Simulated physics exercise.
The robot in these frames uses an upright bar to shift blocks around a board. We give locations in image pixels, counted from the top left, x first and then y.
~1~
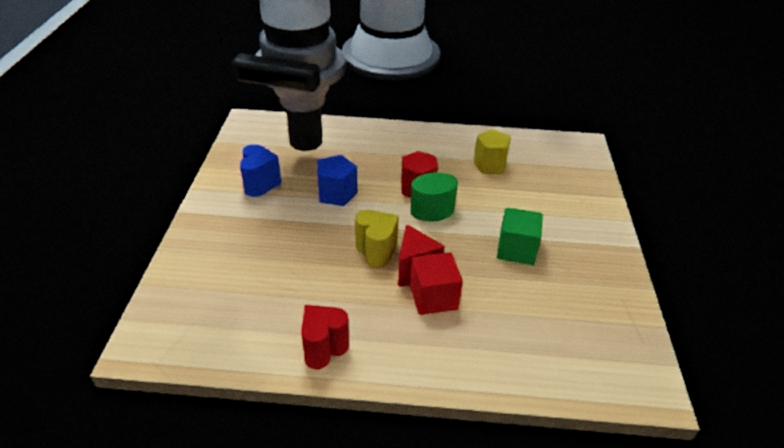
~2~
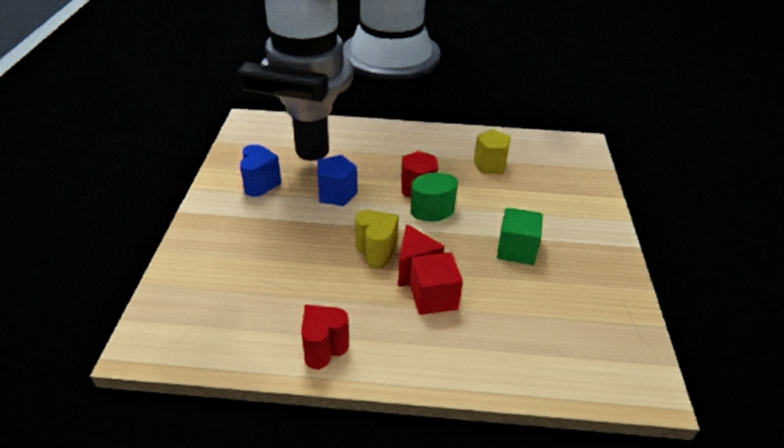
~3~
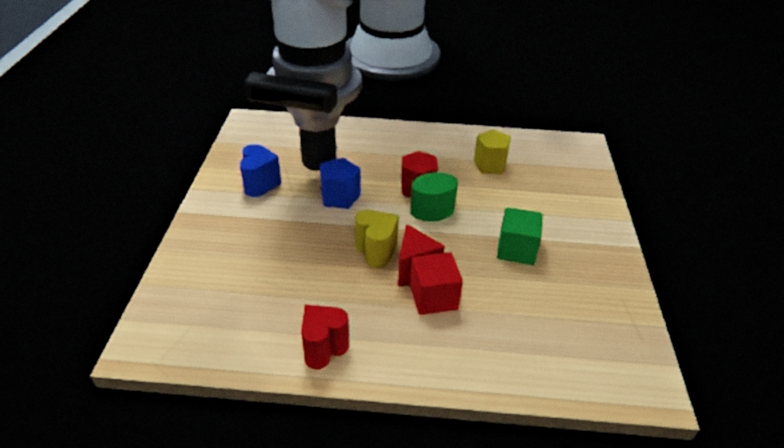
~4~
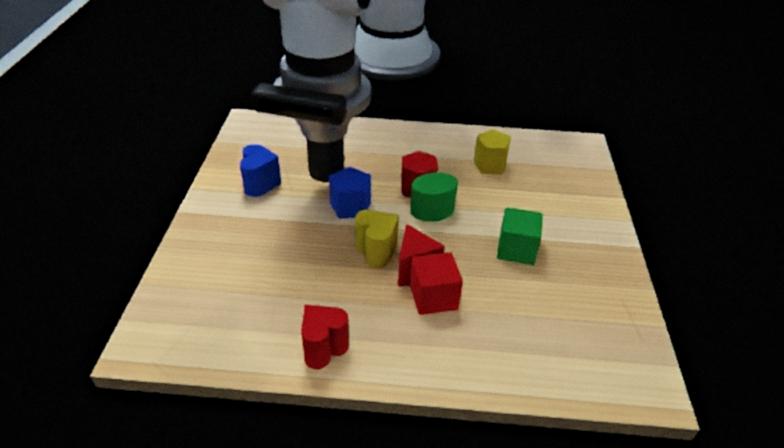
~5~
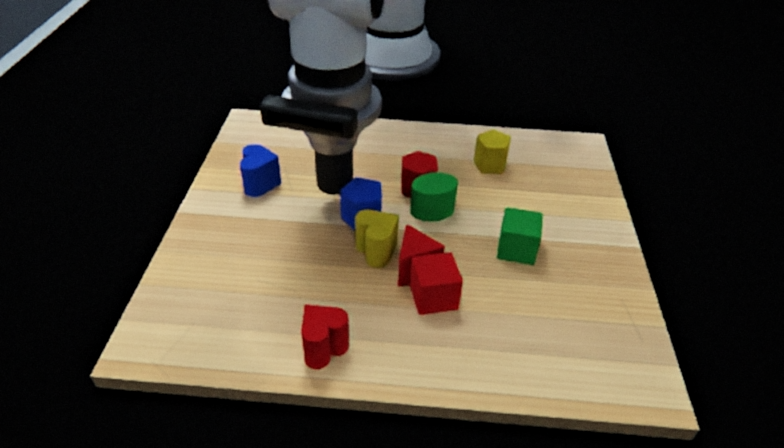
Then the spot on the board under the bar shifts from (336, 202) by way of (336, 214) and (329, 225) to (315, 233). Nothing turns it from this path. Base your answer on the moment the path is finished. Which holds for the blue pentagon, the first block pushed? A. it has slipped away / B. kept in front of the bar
A: It has slipped away.
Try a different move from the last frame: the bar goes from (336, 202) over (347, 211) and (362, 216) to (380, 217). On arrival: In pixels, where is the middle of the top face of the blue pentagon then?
Its top centre lands on (402, 211).
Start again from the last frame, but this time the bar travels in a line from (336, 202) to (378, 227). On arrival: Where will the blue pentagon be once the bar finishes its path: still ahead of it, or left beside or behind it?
Carried ahead at the end.
The first path, step by step. Halfway along, bar (333, 202); blue pentagon (370, 198), turned 15° anticlockwise; yellow heart-shaped block (381, 227).
At the end, bar (314, 215); blue heart-shaped block unmoved; blue pentagon (370, 198), turned 15° anticlockwise; yellow heart-shaped block (381, 227).
